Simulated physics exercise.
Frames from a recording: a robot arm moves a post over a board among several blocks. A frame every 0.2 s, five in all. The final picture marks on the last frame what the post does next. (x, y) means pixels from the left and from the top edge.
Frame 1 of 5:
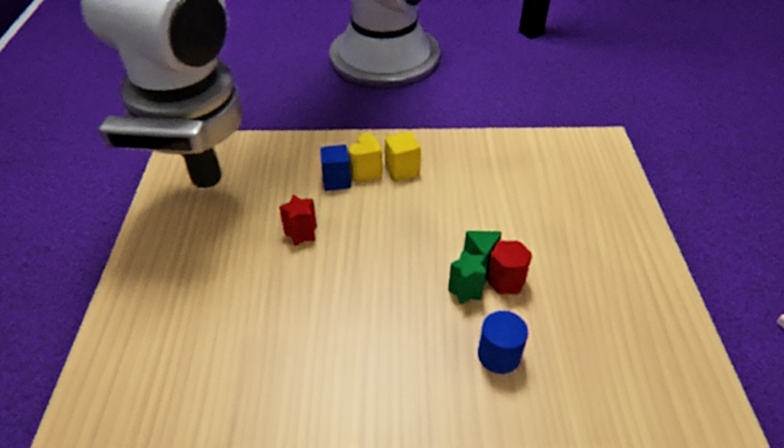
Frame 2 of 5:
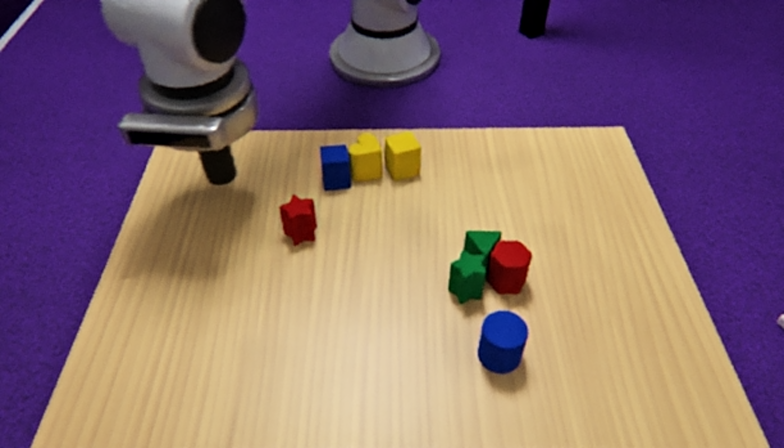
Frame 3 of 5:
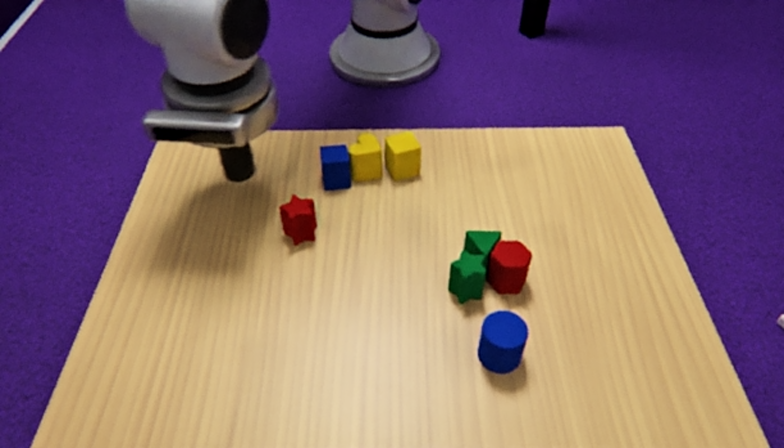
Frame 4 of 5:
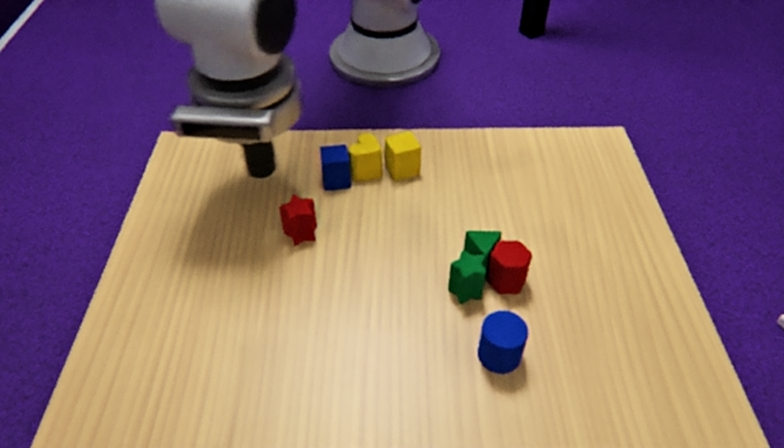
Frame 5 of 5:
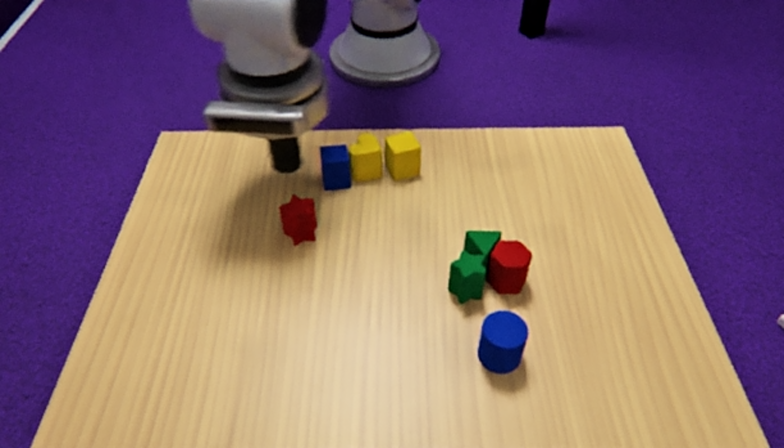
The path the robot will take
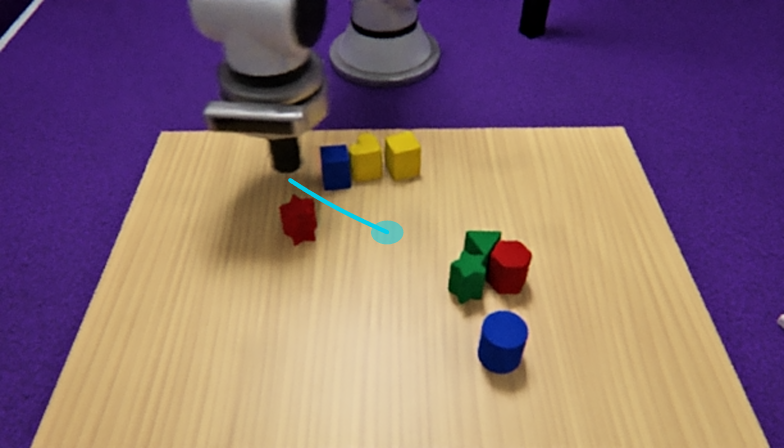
Robot arm moving its black post rightward along the board's far edge, above a red star, while the coloured blocks stay still.
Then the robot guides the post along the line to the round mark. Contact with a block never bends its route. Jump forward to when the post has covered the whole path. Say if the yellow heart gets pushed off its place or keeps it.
At the end of the path, the yellow heart remains in its old spot.
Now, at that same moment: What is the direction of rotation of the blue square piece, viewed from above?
Top view: Counterclockwise.
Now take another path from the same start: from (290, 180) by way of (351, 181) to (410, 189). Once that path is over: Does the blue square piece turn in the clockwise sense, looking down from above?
Yes.
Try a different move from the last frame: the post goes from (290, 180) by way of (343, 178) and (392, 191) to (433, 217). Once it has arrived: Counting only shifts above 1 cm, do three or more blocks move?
In short: Yes.
Drawn move, from (290, 180) via (335, 207), ending at (387, 232).
On the path given first. One third of the way, post at (318, 183); blue square piece at (337, 155), turned 30° anticlockwise.
Two thirds of the way, post at (350, 200); blue square piece at (341, 159), turned 60° anticlockwise.
At the end, post at (387, 217); blue square piece at (341, 159), turned 60° anticlockwise; yellow heart still.
